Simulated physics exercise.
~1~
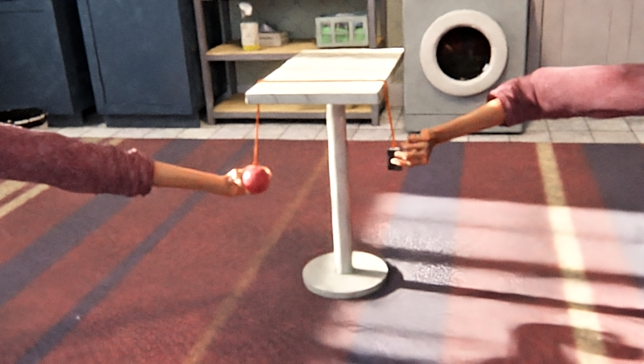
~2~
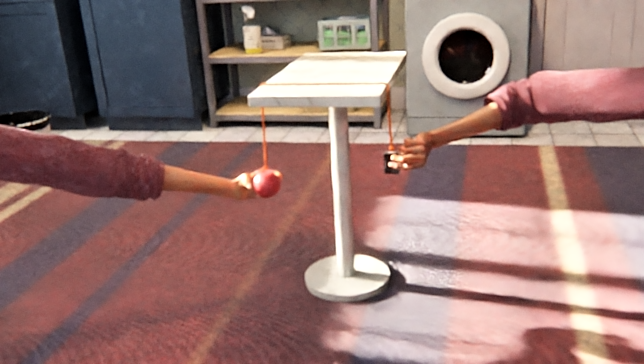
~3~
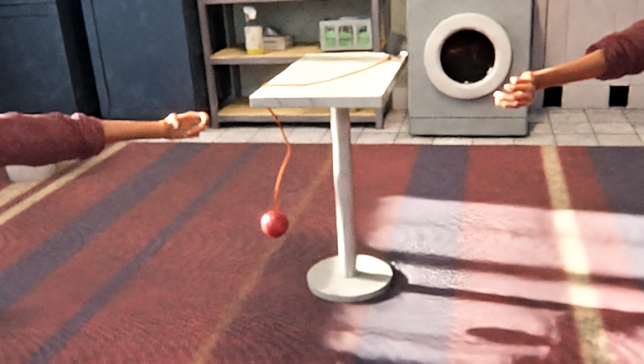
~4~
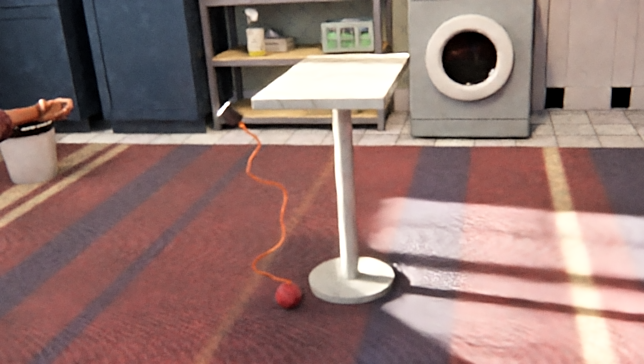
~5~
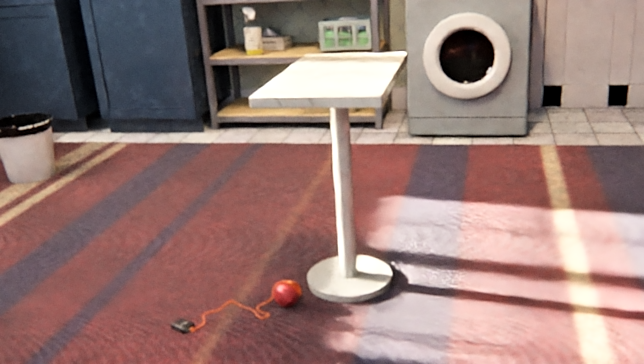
The footage shows two hands holding a red apple and a small dark box joined by an orange string across a white stand, then letting go and withdrawing. The apple drops on the left, pulling the box over the top, and both end on the rug.
